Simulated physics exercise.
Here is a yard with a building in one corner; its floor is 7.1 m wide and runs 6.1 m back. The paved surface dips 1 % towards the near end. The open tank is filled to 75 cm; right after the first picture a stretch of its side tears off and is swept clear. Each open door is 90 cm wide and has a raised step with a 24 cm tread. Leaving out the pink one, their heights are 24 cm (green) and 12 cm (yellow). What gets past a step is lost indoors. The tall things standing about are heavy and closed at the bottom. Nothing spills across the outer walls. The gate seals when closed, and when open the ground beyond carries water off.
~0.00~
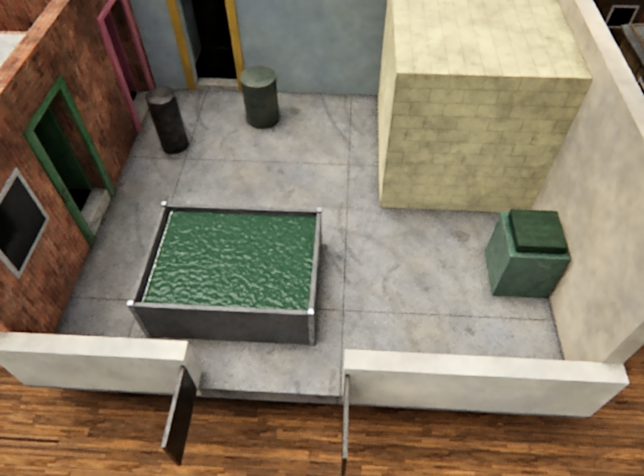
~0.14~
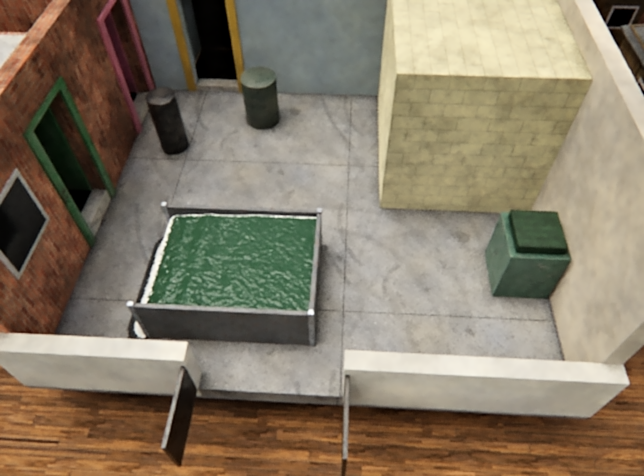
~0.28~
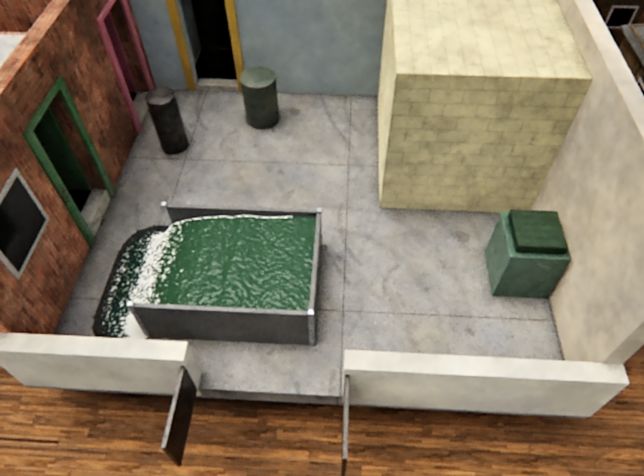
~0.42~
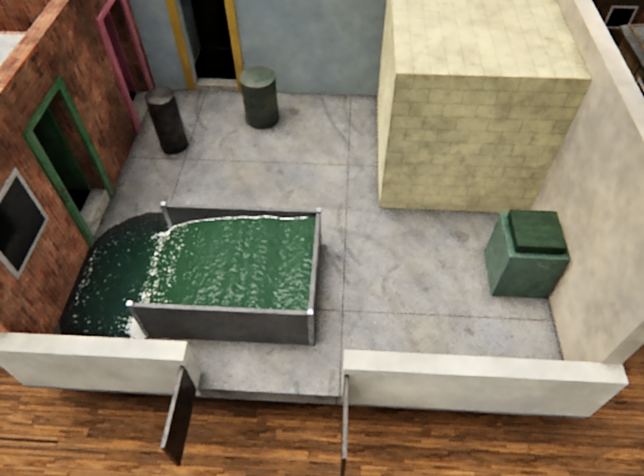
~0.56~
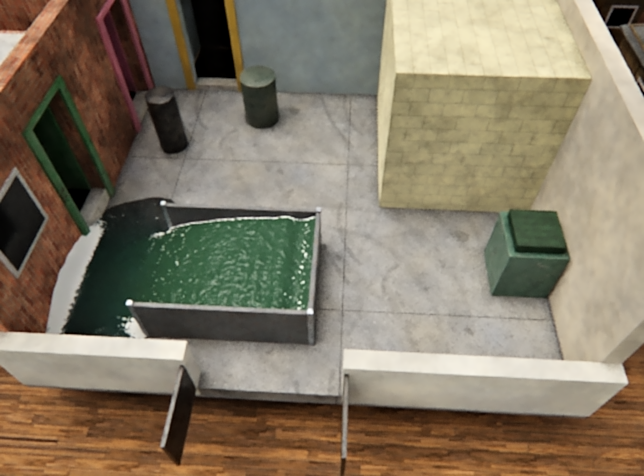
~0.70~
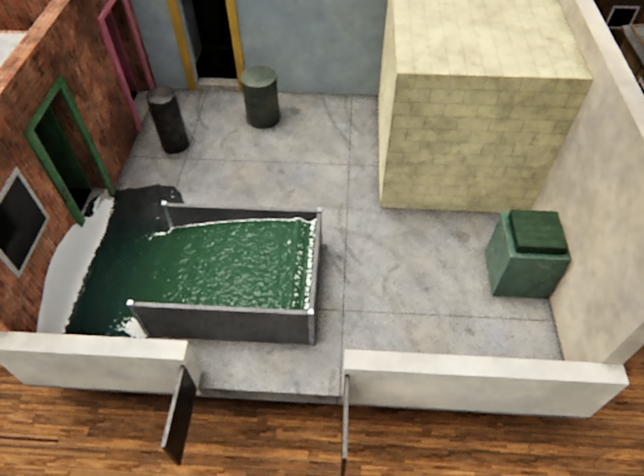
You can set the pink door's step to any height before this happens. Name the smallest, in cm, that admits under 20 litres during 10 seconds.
About 11 cm.
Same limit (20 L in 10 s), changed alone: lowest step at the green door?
Roughly 28 cm at green.
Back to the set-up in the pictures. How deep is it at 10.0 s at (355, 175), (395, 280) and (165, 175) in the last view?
In that order: 8, 4 and 8 cm.
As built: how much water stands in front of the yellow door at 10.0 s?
Roughly 4.0 cm deep.
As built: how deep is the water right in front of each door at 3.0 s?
Depths in cm: Green 22, yellow 12, pink 14.
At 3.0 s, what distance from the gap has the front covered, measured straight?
Roughly 5.2 m.
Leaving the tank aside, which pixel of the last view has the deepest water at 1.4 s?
Around (43, 361).
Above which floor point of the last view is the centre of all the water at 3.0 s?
At about (178, 252).
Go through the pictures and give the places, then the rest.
The first picture shows the open tank at (232, 258) is whole and still, 75 cm deep; the pink door at (131, 69) is dry.
In the second picture, water pours out at (161, 273) and has run 0.3 m, to (134, 327); about 6 cm deep outside, 75 cm at the back.
In the third picture, water pours out at (162, 276) and has run 0.8 m, to (102, 310); about 13 cm deep outside, 75 cm at the back.
In the fourth picture, the front is at (66, 316), 1.3 m from the gap at (162, 276); 2.8 m2 of floor is wet, 75 cm left at the back.
In the fifth picture, the front is at a hidden place, 1.5 m from the gap at (162, 276); 3.6 m2 of floor is wet, 70 cm left at the back.
In the sixth picture, the front is at (113, 195), 1.6 m from the gap at (163, 277); 3.8 m2 of floor is wet, 63 cm left at the back; 2.2 m in a straight line remain to the pink door at (132, 68).
After 1.4 s water covers 15 % of the floor, deepest (62 cm) near (43, 361); it has not reached the pink door.
After 3.0 s water covers 50 % of the floor, deepest (34 cm) near (156, 92); 14 cm at the pink door, 0 litres in over its 19 cm step.
After 10.0 s water covers 95 % of the floor, deepest (12 cm) near (296, 236); 6 cm at the pink door, 1 litre in over its 19 cm step.
At the pink door as built, the water arrived by 1.6 s and peaked near 17 cm at 6.0 s.
Run again over the same 10 s with other heights there, 28 litres in over 10 cm, 9 litres over 13.5 cm. The limit of 20 litres is kept from about 11 cm up.
